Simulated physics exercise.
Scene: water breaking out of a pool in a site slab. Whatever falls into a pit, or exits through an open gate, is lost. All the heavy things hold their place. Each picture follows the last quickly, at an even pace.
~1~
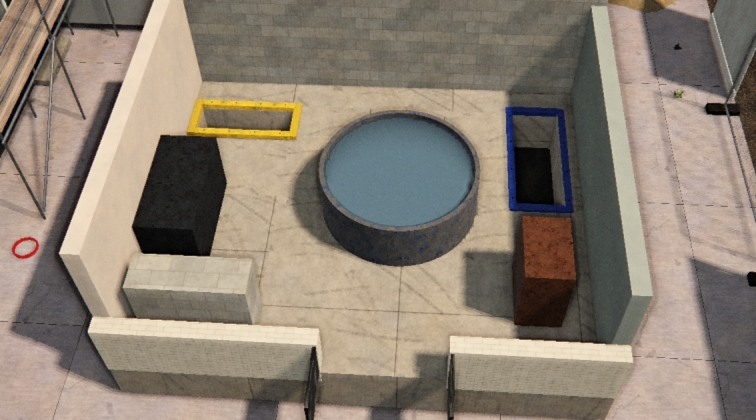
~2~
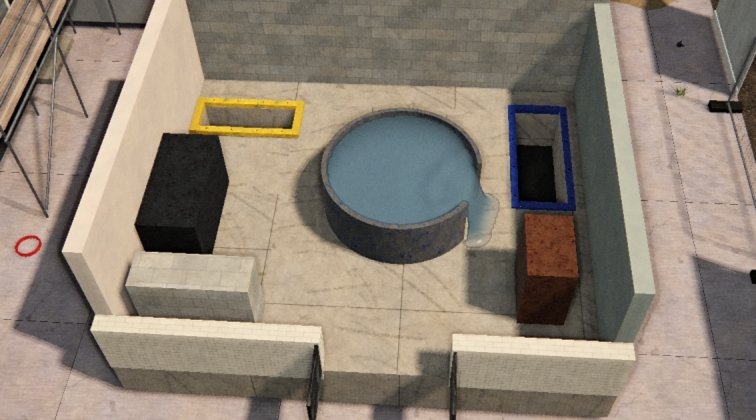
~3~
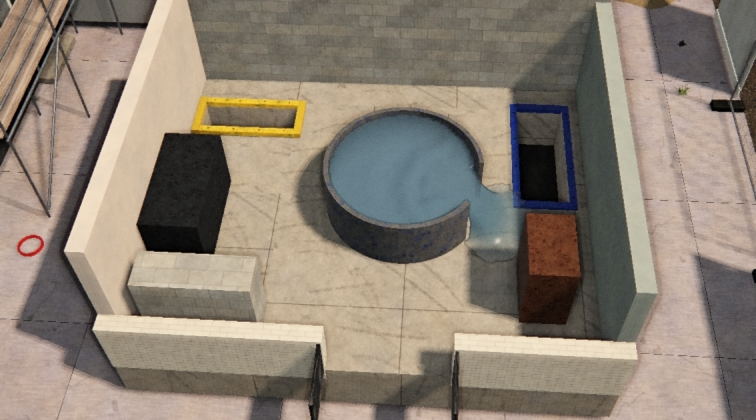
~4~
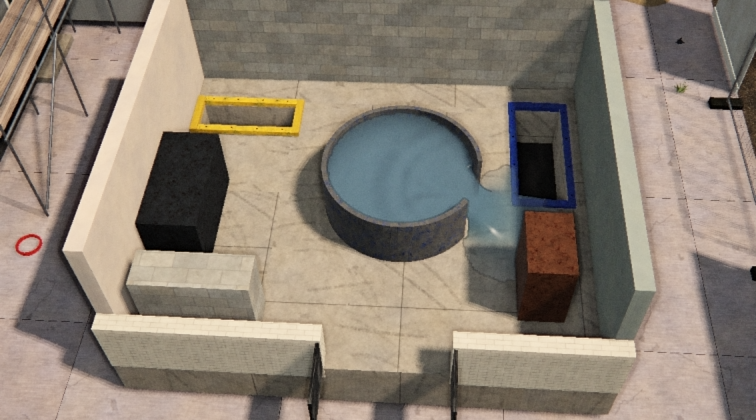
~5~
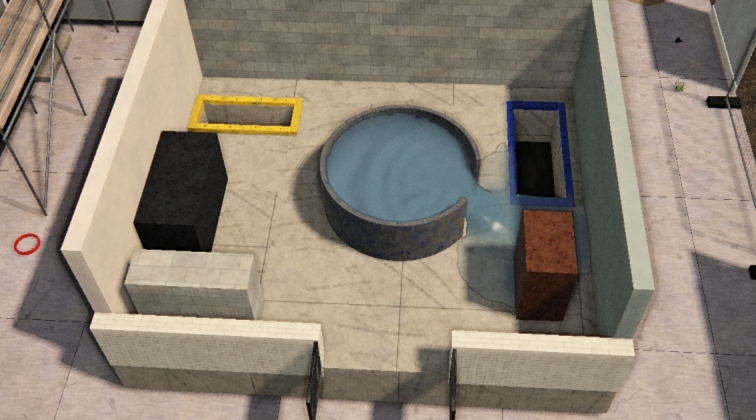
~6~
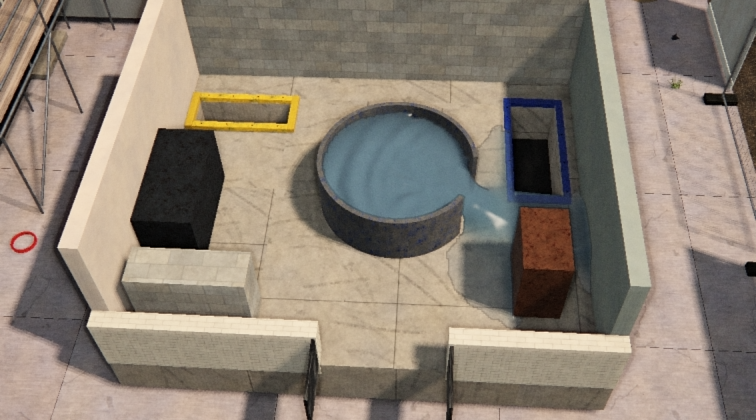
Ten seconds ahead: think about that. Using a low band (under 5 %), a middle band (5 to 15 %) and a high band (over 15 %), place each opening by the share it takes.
The gate is in the middle band; the blue pit is in the high band; the yellow pit is in the low band.
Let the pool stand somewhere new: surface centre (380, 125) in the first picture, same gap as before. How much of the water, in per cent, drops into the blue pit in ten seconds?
I'd put the blue pit at 50 % of the whole.
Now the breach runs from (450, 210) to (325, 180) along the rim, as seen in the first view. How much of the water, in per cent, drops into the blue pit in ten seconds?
Blue 2 %.
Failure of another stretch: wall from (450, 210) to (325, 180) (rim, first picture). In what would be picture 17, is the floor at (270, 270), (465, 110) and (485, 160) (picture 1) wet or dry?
Result, in sequence: Inundated; untouched by the flood; untouched by the flood.
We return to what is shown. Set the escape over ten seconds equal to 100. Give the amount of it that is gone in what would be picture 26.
Roughly 45 percent.
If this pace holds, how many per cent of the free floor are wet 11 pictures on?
That comes to about 30 per cent.
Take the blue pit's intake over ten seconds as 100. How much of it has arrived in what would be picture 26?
About 55 %.
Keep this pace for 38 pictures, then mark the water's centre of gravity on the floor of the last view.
Around (413, 225).
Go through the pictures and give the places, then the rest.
The first frame shows the round pool at (399, 170) is whole and still.
In the second frame, water pours out at (472, 208) and has run to (488, 197).
In the third frame, the front is at a hidden place, out from the gap at (474, 209).
In the fourth frame, the front is at a hidden place, out from the gap at (472, 208).
In the fifth frame, the front is at (591, 264), out from the gap at (471, 206).
In the sixth frame, water pours out at (468, 203) and has run to (591, 289).
A moment on, water covers 20 % of the floor; the gate 0 %, the blue pit 3 %, the yellow pit 0 %.
Next, water covers 30 % of the floor; the gate 0 %, the blue pit 8 %, the yellow pit 0 %.
Then, water covers 50 % of the floor; the gate 1 %, the blue pit 16 %, the yellow pit 0 %.
Later, water covers 85 % of the floor; the gate 4 %, the blue pit 24 %, the yellow pit 0 %.
In the end, water covers 95 % of the floor; the gate 7 %, the blue pit 29 %, the yellow pit 0 %.
